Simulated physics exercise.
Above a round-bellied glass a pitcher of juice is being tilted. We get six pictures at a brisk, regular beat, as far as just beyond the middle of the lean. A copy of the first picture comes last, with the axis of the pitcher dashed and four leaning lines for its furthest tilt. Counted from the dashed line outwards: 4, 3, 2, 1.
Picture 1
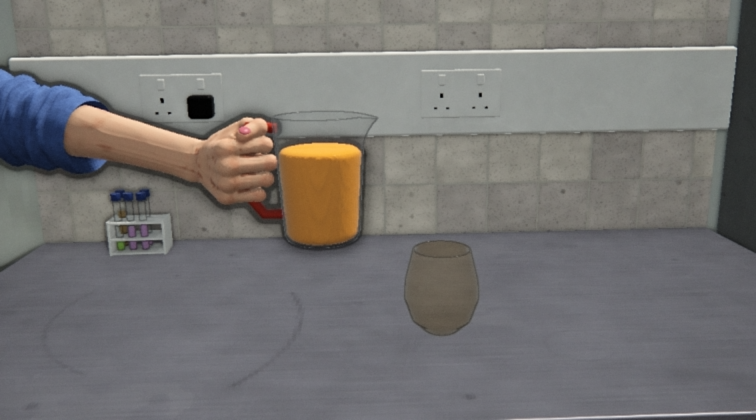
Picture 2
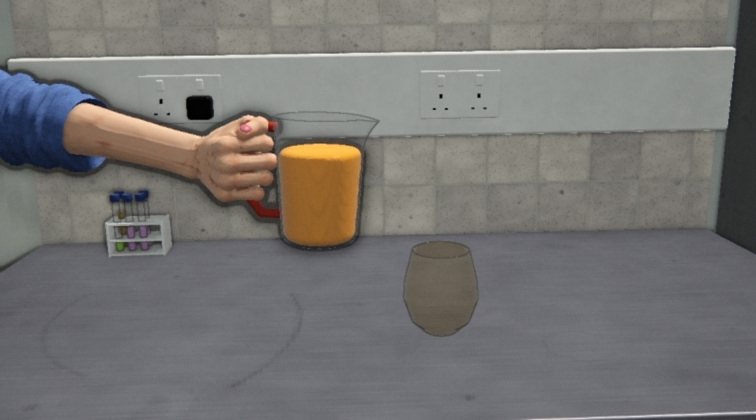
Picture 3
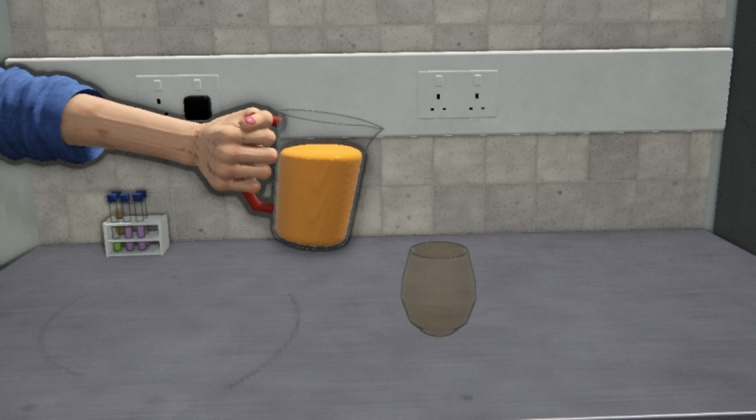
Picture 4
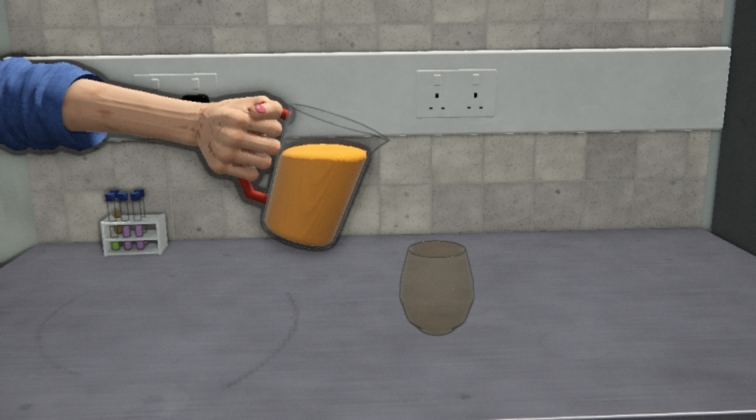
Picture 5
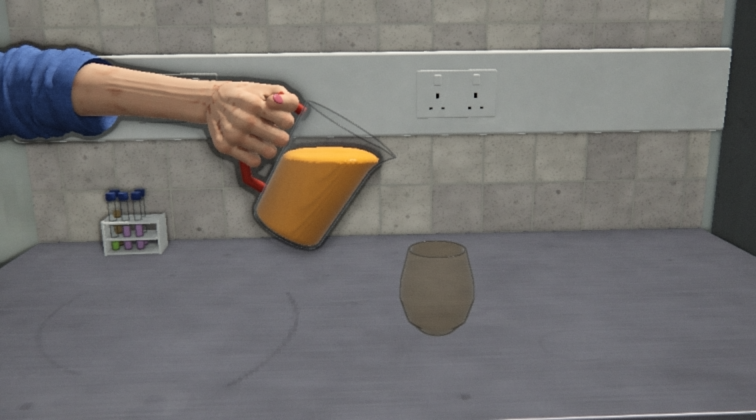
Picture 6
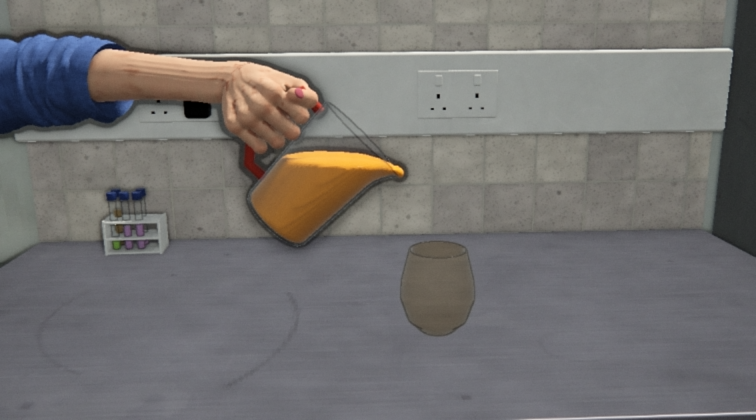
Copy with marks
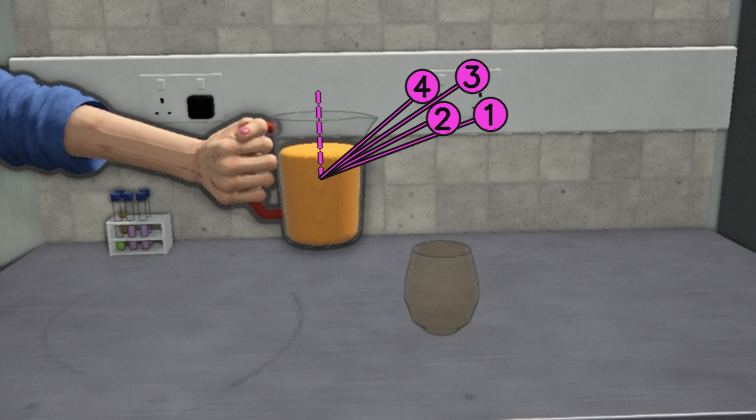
On a grey counter, a hand tilting a pitcher of orange juice rightward above a round-bellied glass, the juice reaching the lip.
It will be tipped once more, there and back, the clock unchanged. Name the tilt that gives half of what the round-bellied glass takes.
Best: 2.
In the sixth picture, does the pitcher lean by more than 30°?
Yes, it does.
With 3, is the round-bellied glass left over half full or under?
Under half.
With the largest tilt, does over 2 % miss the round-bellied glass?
No.
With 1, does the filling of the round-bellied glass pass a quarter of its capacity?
Yes.
On the marked copy, 1 at (474, 120); 2 at (426, 123); 3 at (458, 85); 4 at (411, 100).
With 1, the round-bellied glass ends with about 70 % of what it can hold.
With 2, the round-bellied glass ends with about 49 % of what it can hold.
With 3, the round-bellied glass ends with about 33 % of what it can hold.
With 4, the round-bellied glass ends with about 19 % of what it can hold.
